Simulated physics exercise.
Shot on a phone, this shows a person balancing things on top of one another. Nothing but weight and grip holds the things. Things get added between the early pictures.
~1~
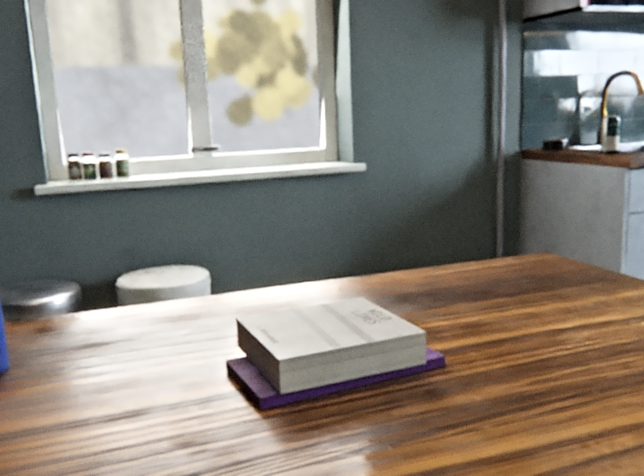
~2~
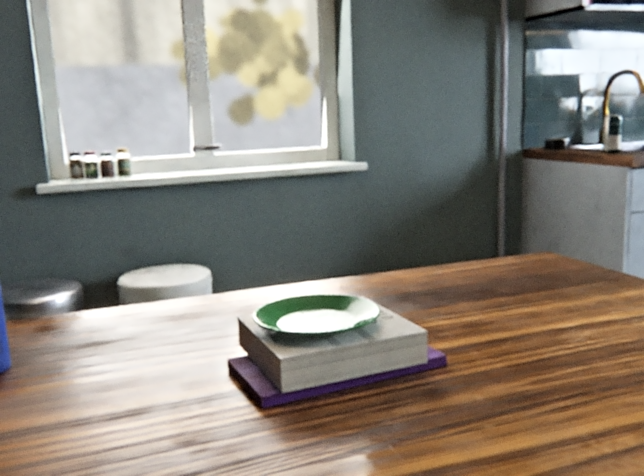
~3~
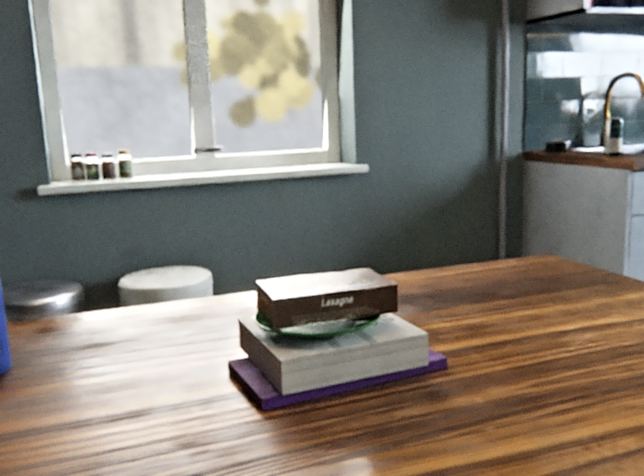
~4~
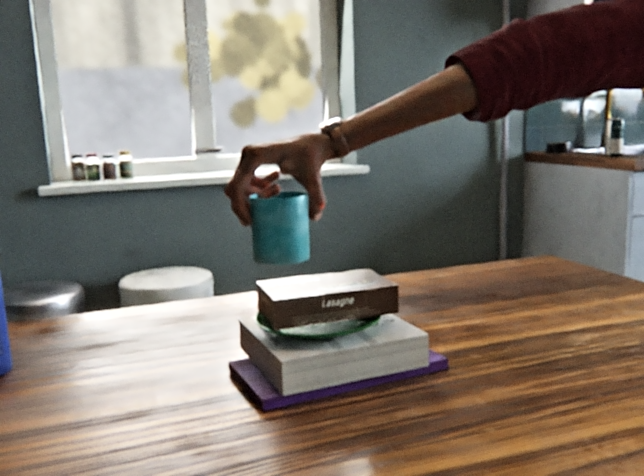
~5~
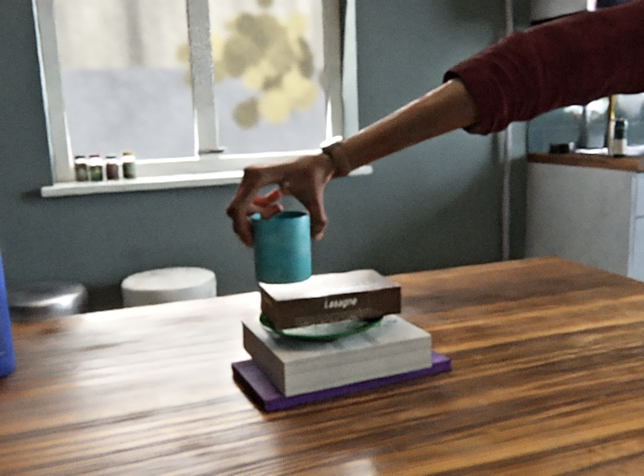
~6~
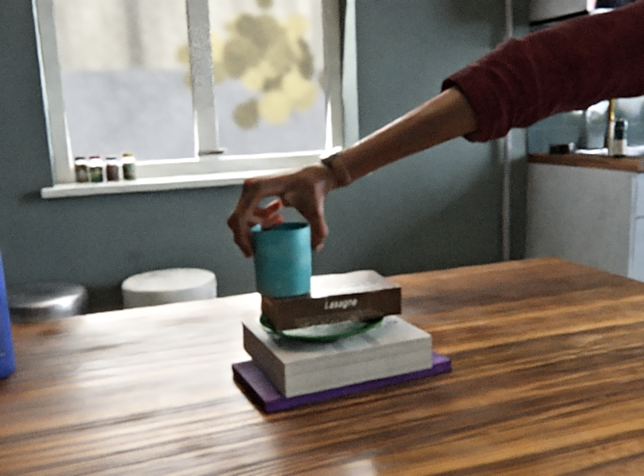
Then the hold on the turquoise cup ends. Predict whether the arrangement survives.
You'll see everything stays upright.
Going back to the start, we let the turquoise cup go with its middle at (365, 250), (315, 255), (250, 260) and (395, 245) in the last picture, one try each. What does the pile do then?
In the first case it holds; in the second case it stays up; in the third case it gives way; in the fourth case it gives way.
Then, 0.20 s past the last view, nothing moves.
Then, 0.80 s past the last view, turquoise cup resting near (282, 259).
Finally, all 6 still in place. Final places as the last picture's camera would see them, turquoise cup near (282, 259). The pile keeps its balance.
